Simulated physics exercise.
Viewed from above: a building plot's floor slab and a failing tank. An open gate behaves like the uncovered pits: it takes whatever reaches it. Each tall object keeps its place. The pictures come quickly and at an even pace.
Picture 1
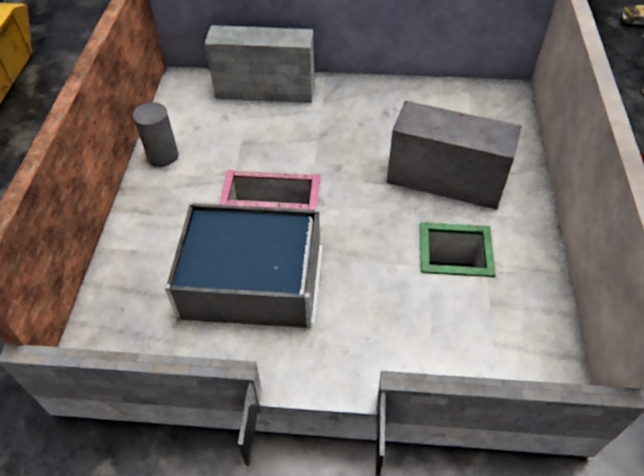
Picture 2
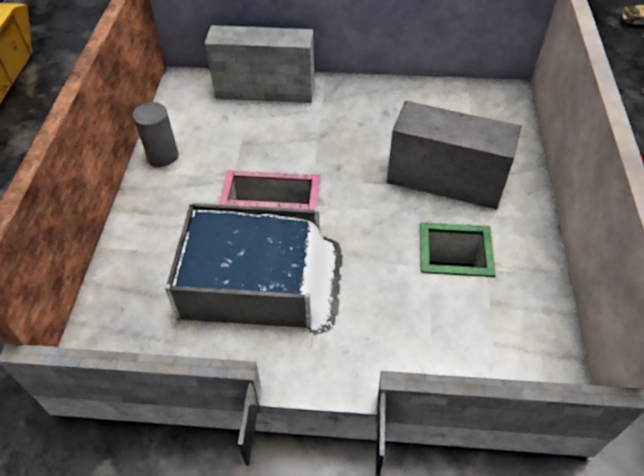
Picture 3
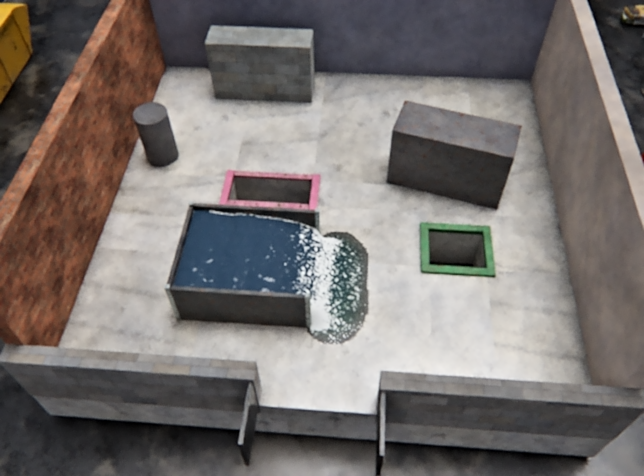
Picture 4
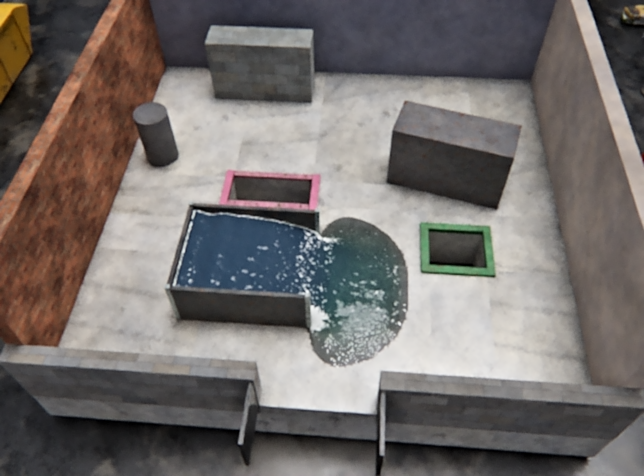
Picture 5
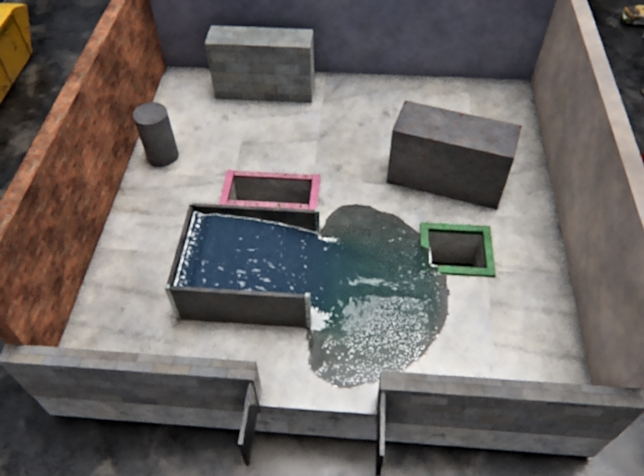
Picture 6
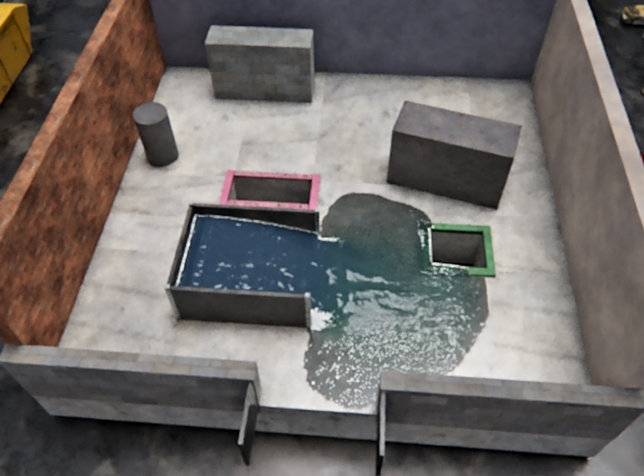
A tank of dark blue water stands left of centre on a pale, walled floor slab, seen from above by a still camera. Behind it lies a pink-edged pit, with a green-edged pit to the right, grey blocks and a cylinder farther back, and a gate gap in front. White, foaming water bursts from the tank's right side, spreads into a widening pool, and reaches around the green edging.
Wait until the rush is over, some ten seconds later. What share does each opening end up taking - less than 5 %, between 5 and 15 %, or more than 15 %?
Outcome: Gate: Five per cent up to fifteen, pink pit: Smaller than five per cent, green pit: Greater than fifteen per cent.
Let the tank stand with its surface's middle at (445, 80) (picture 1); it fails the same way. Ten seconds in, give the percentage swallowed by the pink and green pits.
Approximate tally in per cent: Pink pit 0, green pit 2.
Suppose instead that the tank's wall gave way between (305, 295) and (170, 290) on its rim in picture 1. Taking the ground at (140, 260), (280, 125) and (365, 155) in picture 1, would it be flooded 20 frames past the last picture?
Point 1: Inundated; point 2: Unwetted; point 3: Unwetted.
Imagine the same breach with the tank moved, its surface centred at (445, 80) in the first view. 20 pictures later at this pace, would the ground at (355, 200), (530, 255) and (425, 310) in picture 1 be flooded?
Spot one unwetted, spot two wetted, spot three unwetted.
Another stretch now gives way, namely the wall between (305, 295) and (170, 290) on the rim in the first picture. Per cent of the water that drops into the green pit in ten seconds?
For green, roughly 0 in a hundred.
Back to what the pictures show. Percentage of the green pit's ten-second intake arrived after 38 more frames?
My estimate is close to 95 per cent.
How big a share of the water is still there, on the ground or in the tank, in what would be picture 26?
Around 84 parts in a hundred.
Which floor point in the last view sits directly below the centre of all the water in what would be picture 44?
Roughly (420, 262).
A moment on, water covers 25 % of the floor; the gate 0 %, the pink pit 0 %, the green pit 5 %.
Next, water covers 25 % of the floor; the gate 1 %, the pink pit 0 %, the green pit 11 %.
Then, water covers 35 % of the floor; the gate 1 %, the pink pit 0 %, the green pit 15 %.
Later, water covers 45 % of the floor; the gate 4 %, the pink pit 0 %, the green pit 23 %.
In the end, water covers 70 % of the floor; the gate 11 %, the pink pit 0 %, the green pit 24 %.
